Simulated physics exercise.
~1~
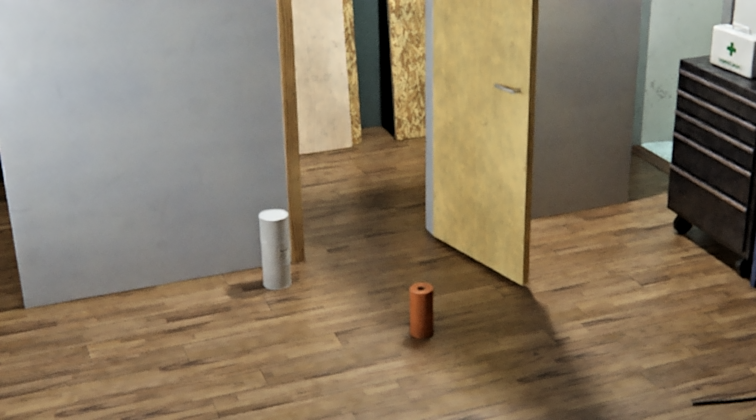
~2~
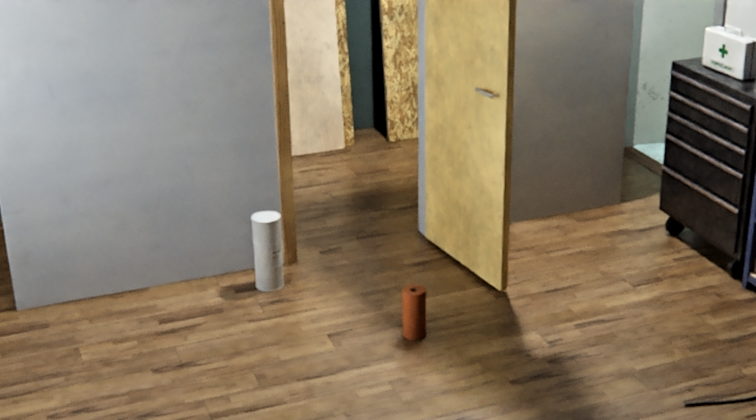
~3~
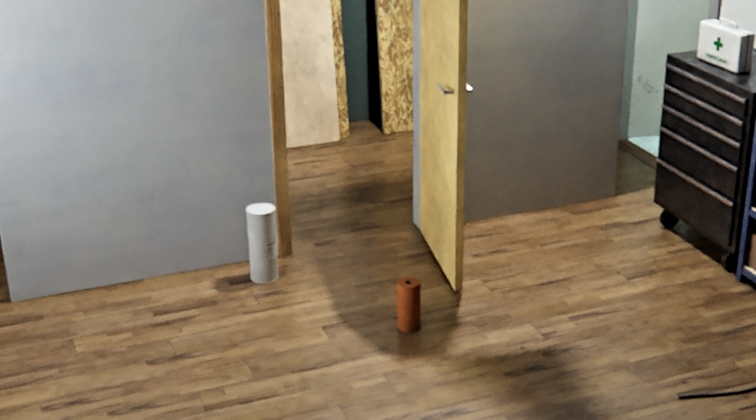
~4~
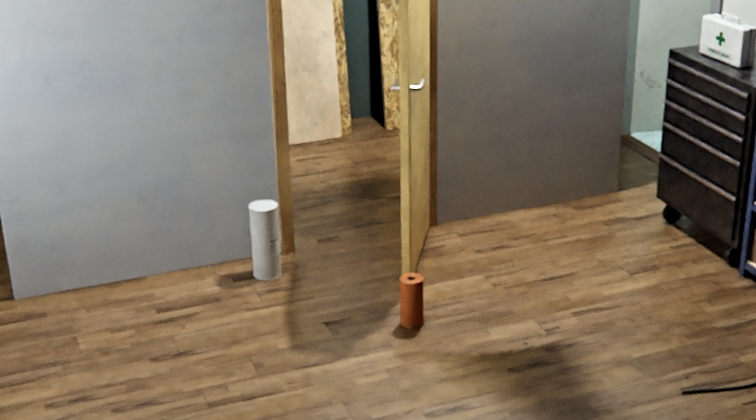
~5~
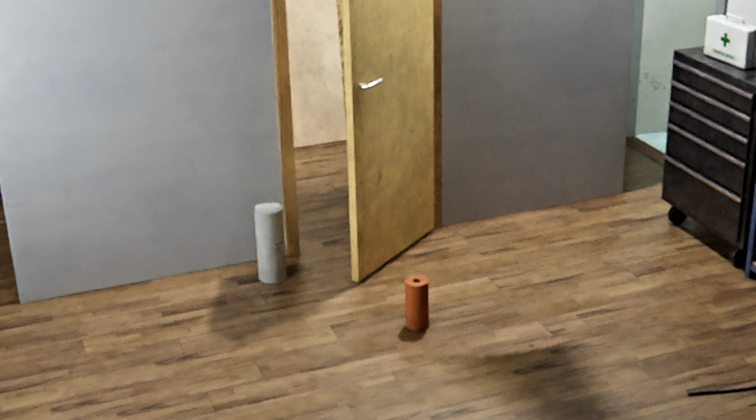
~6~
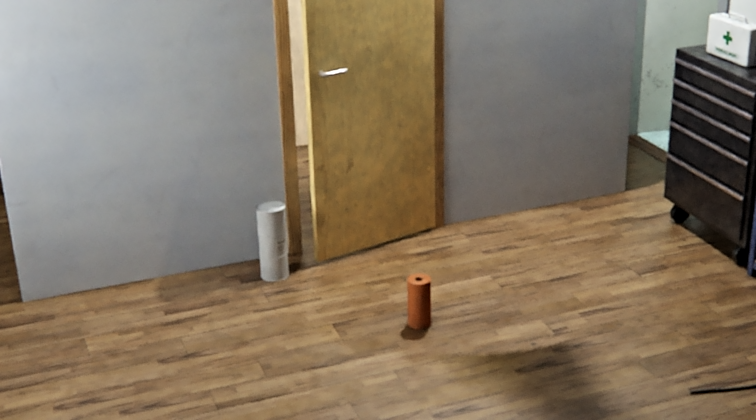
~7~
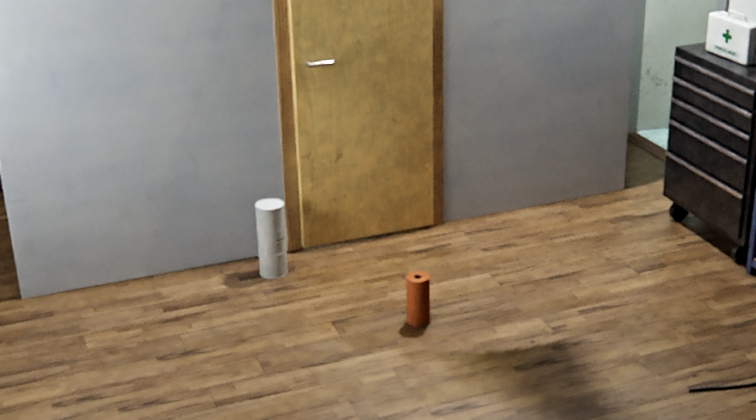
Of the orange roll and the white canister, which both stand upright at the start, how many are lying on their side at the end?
None of them are lying on their side, as both the orange roll and the white canister are still upright once the door is closed.
